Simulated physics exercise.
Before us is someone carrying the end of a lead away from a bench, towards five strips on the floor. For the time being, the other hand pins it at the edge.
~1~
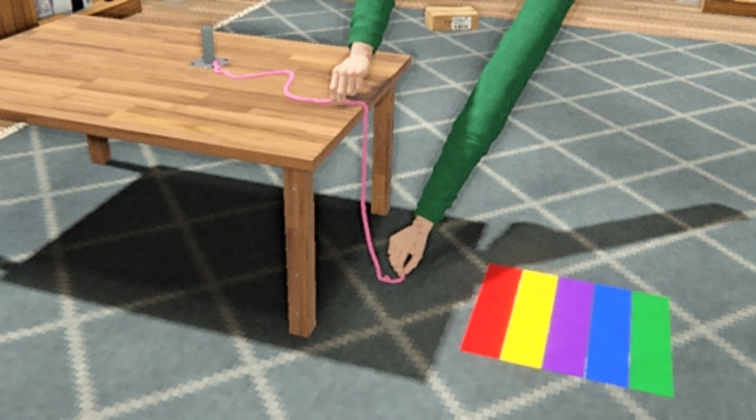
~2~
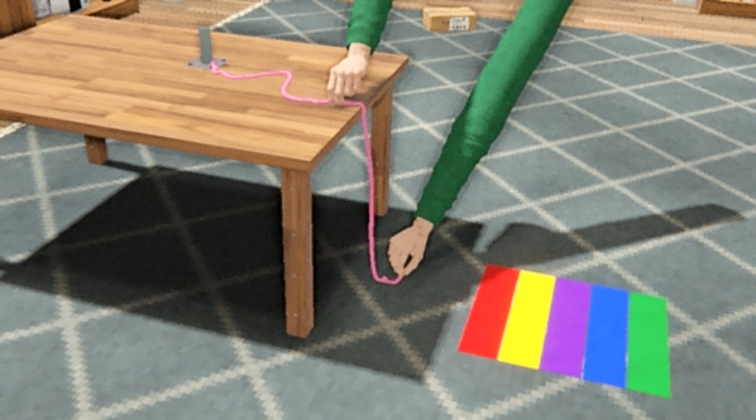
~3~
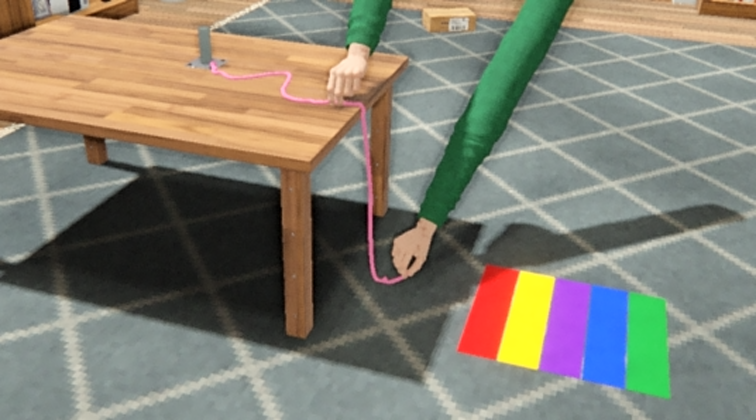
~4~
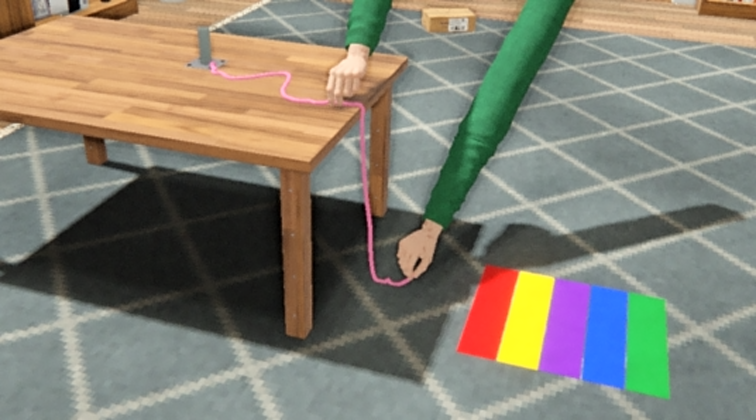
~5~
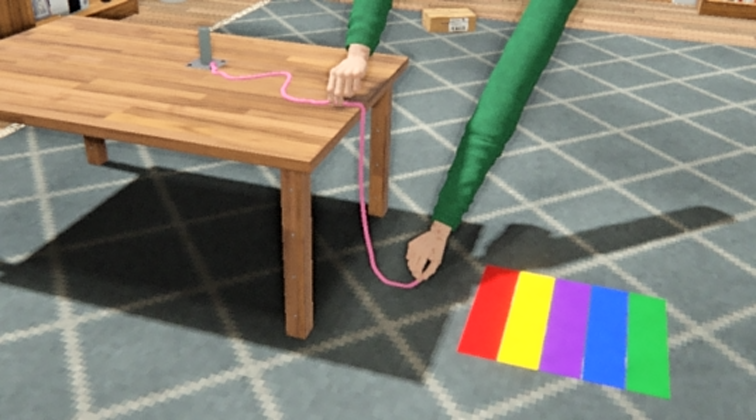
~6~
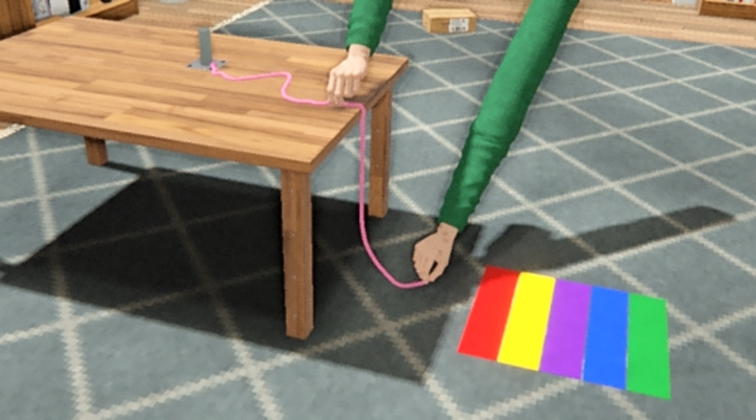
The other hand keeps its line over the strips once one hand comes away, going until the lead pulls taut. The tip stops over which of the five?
Over the blue strip.
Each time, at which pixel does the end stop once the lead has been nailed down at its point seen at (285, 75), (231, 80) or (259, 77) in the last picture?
(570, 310); (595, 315); (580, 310).
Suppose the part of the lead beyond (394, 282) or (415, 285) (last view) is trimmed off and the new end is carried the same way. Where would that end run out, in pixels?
First try near (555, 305), second near (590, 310).
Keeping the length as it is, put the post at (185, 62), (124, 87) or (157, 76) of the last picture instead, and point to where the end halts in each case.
Roughly (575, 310), (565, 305) and (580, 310).
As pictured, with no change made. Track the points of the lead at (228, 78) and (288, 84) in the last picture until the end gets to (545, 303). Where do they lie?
Taking them in turn, (254, 74) and then (326, 93).
A little later, end near (545, 303); over yellow.
Next, end near (588, 312); over purple.
When it is tight, end near (614, 317); over blue. The end stops over the blue strip.
